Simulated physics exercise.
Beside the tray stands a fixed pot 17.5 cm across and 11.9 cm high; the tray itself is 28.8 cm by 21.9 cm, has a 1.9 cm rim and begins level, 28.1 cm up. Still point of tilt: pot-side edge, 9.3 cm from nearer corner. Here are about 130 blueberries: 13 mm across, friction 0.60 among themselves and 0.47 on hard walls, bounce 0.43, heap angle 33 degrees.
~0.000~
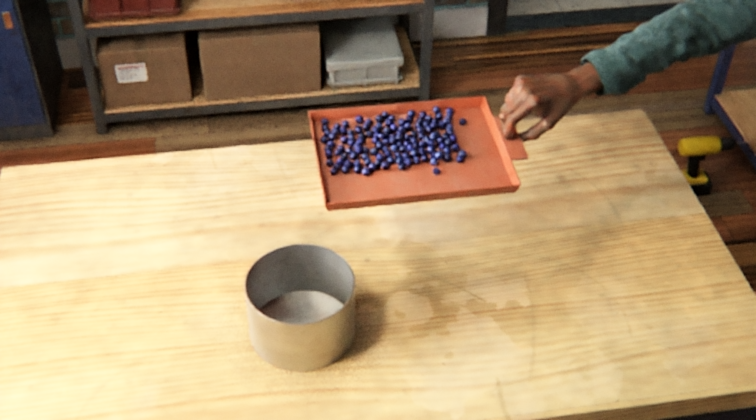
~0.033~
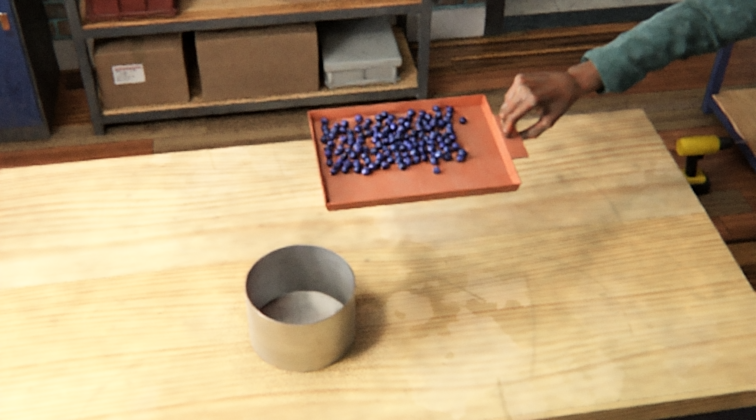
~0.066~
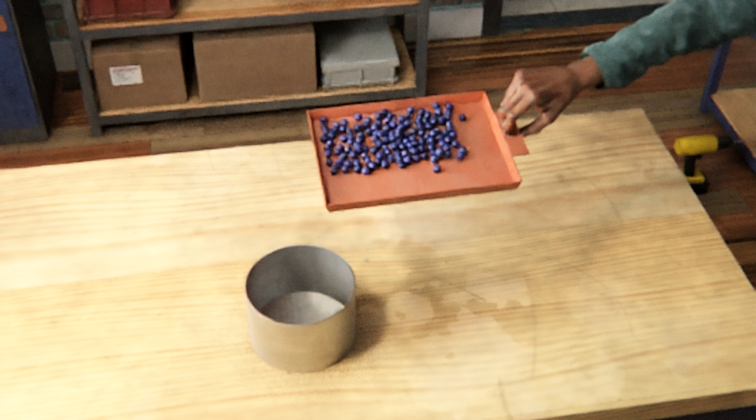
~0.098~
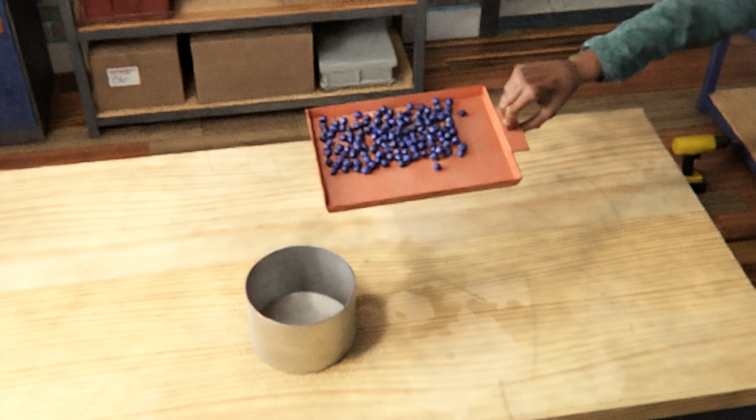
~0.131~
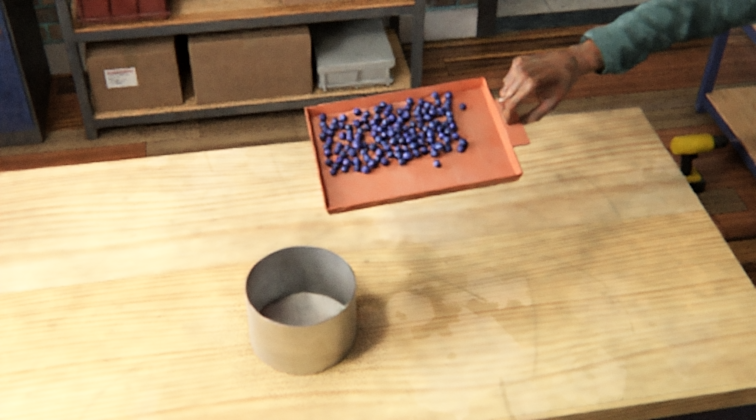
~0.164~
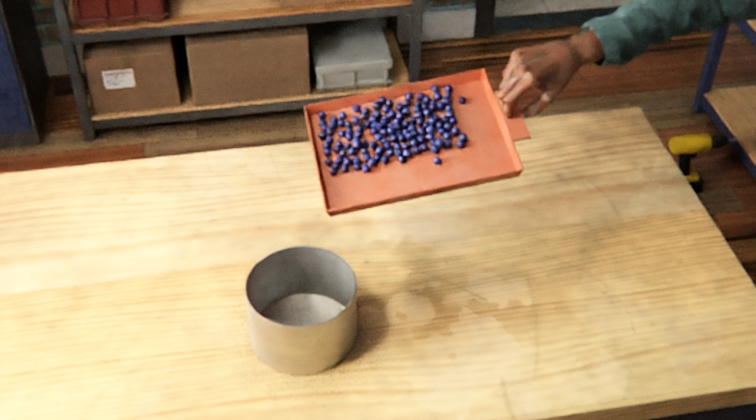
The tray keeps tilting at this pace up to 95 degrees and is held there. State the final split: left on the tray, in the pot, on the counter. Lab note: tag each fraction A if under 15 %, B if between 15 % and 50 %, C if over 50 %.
Left on the tray = A, pot = C, counter = A.
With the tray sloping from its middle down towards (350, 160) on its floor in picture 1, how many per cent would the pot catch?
Near 45 percent, give or take.
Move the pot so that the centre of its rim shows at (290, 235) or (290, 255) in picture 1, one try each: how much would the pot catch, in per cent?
5 % and 45 %.
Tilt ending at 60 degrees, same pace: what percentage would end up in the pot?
30 per cent.
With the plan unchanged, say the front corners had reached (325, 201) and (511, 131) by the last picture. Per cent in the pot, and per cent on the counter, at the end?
In the pot: 20 per cent; on the counter: 80 per cent.
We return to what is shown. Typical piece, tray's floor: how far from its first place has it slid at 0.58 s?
10 cm.
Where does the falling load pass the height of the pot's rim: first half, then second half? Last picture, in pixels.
I'd mark about (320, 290) for the first half and about (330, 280) for the second.
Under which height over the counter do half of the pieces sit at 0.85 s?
Some 28 cm above the counter.
Then, at 0.58 s, tilt 51 degrees; the tray holds 100 %, the pot 0 %.
Then, at 0.85 s, tilt 78 degrees; the tray holds 75 %, the pot 5 %.
After 1.23 s, tilt 95 degrees; the tray holds 5 %, the pot 85 %.
At rest (2.1 s), tray 0 %, pot 95 %, counter 5 %.
